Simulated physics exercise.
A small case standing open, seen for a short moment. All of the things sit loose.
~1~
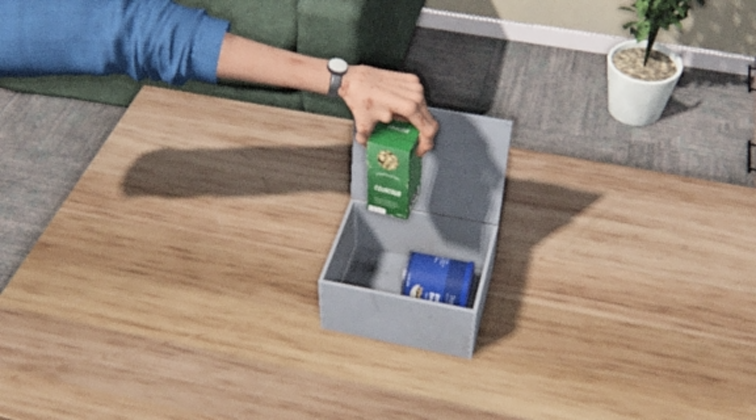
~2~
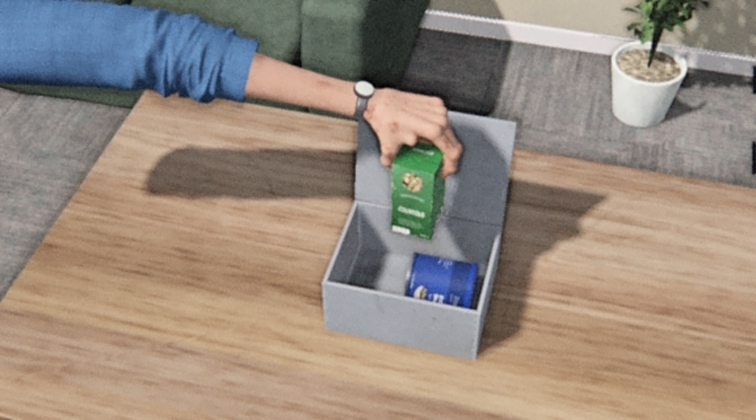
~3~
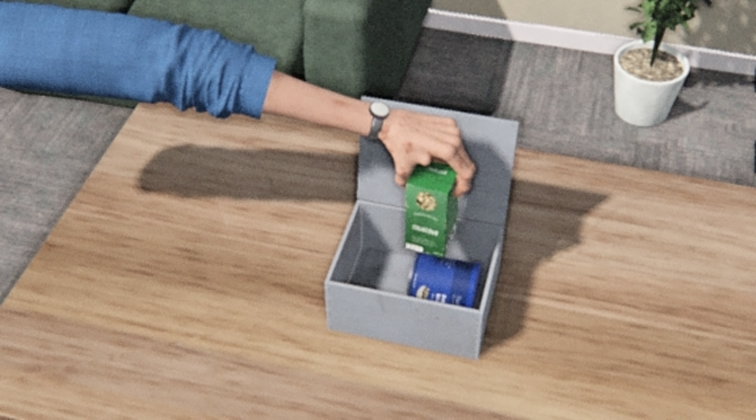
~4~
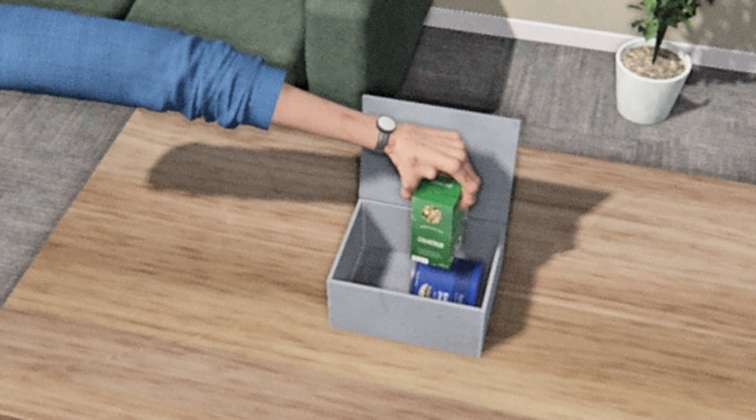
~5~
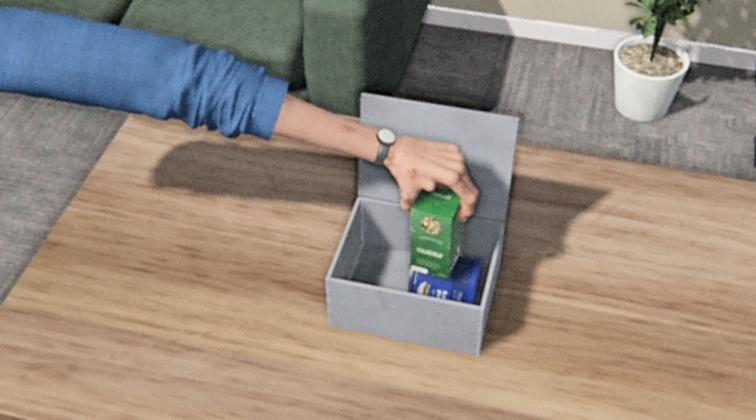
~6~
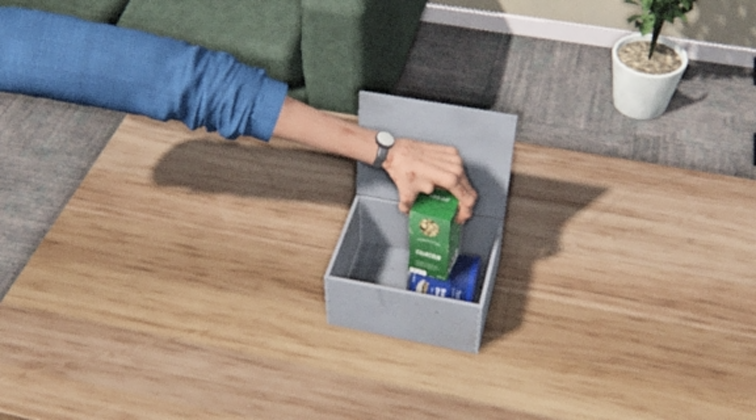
A hand lowers a green carton into an open gray box holding a blue tin.
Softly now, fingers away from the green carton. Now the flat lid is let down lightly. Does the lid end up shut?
No.
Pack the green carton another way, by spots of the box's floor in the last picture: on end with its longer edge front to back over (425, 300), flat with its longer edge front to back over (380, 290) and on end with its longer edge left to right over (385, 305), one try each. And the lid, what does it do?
Lid: First open, second closed, third open.
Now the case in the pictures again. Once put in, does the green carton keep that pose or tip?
As it turns out, the green carton changes its angle.
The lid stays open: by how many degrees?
Near 25°.
Then, 0.50 s after the last picture, green carton tipped 47° from how it was near (425, 272); blue tin rolled a little.
Then, 1.30 s after the last picture, lid 77° above the rim; green carton tipped 46° from how it was near (427, 271); blue tin rolled a little.
Then, 1.70 s after the last picture, lid 43° above the rim; green carton tipped 46° from how it was near (427, 271); blue tin rolled a little.
Then, 2.60 s after the last picture, lid 23° above the rim; green carton tipped 46° from how it was near (427, 271); blue tin rolled a little.
At rest, lid 23° above the rim; tipped over in the box, green carton; moved from the start, blue tin. Seen from the same camera at the end, green carton near (427, 271).
